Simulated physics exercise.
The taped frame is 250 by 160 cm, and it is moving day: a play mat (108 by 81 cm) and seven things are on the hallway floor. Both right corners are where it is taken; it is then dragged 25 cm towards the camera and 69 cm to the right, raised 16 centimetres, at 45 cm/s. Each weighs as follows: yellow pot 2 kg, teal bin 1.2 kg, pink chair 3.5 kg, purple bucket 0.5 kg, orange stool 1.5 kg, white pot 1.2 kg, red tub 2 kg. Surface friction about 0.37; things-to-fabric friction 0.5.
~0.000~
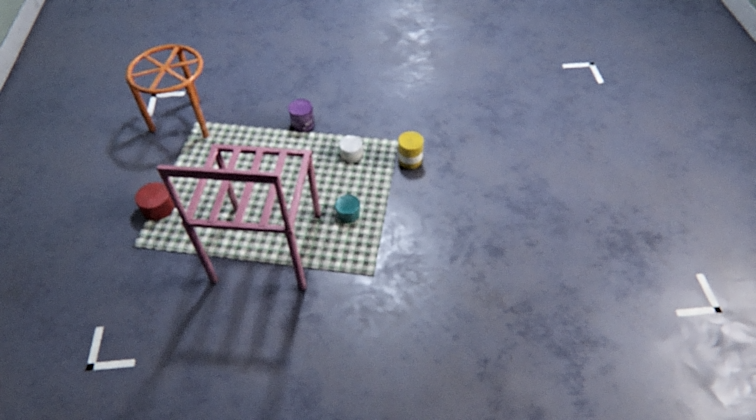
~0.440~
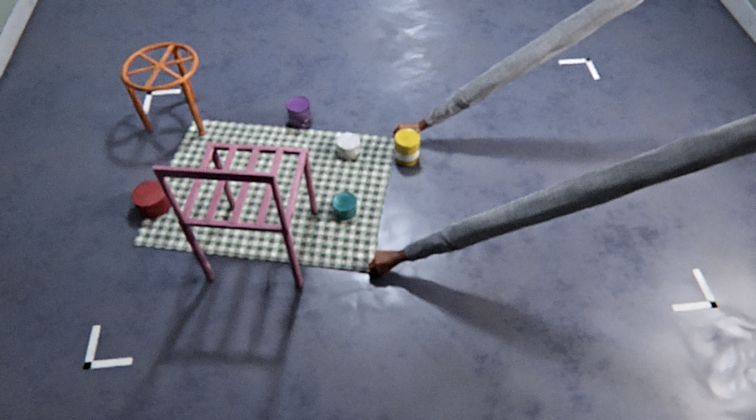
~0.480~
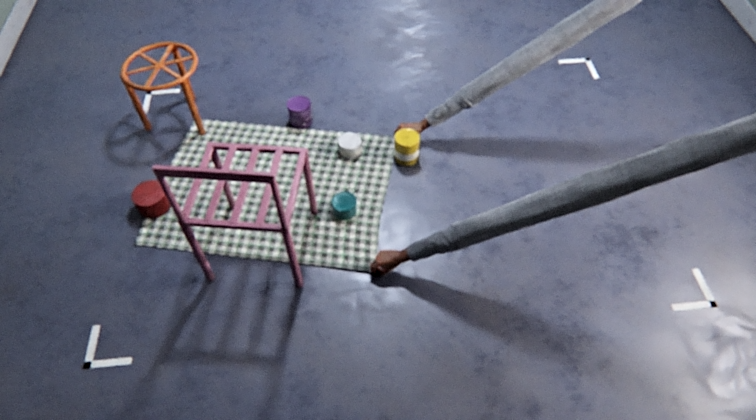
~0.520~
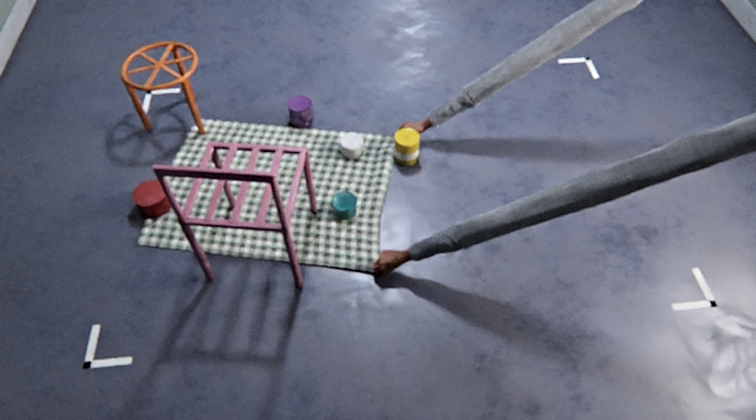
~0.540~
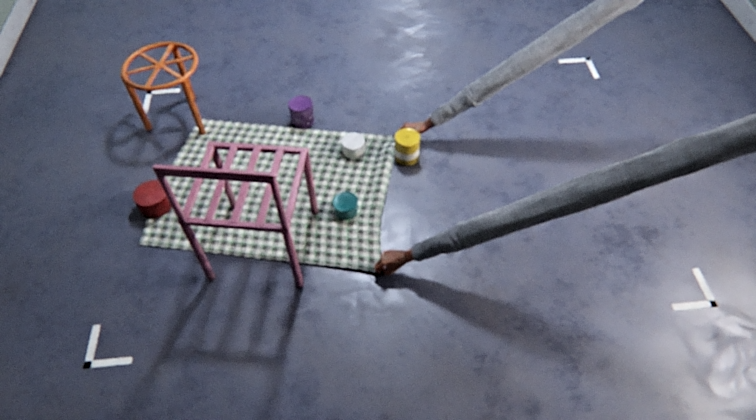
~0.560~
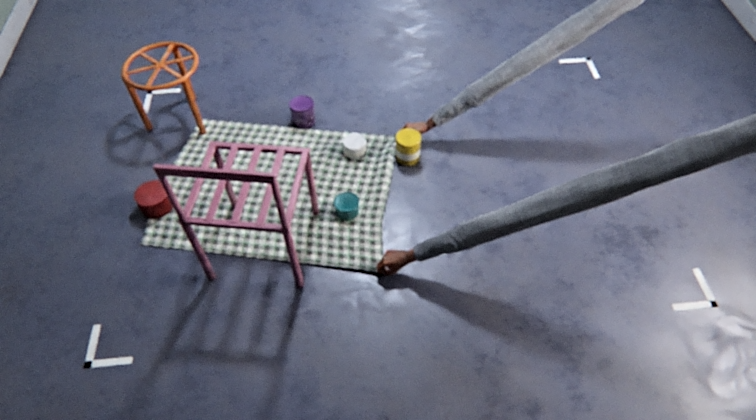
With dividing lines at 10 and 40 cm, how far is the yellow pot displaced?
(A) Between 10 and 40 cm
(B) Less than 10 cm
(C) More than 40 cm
The answer is C.
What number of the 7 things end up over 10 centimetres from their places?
So we're at 5.
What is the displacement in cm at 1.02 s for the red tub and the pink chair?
The red tub is about 25 cm from its start, the pink chair about 10 cm.
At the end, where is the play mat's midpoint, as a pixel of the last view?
Close to (434, 213) in pixels.
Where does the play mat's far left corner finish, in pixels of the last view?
(342, 136), roughly.
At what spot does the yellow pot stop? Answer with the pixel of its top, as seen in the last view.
You'll find it ending up somewhere near (553, 162).
At 1.0 s, middle of the play mat at (321, 194); yellow pot 21 cm off its start, teal bin 25 cm off its start, red tub 23 cm off its start.
At 1.5 s, middle of the play mat at (361, 202); yellow pot 42 cm off its start, teal bin 44 cm off its start, white pot 43 cm off its start.
At 1.9 s, middle of the play mat at (412, 210); yellow pot 61 cm off its start at (537, 161), white pot 68 cm off its start at (486, 165), teal bin 67 cm off its start at (494, 226).
At 2.4 s, middle of the play mat at (434, 213); yellow pot 68 cm off its start, white pot 79 cm off its start, red tub 76 cm off its start.
At 3.0 s, middle of the play mat at (434, 213); yellow pot 68 cm off its start at (553, 162), white pot 79 cm off its start at (511, 169), red tub 76 cm off its start at (311, 215), teal bin on its side, 70 cm off its start at (501, 225).
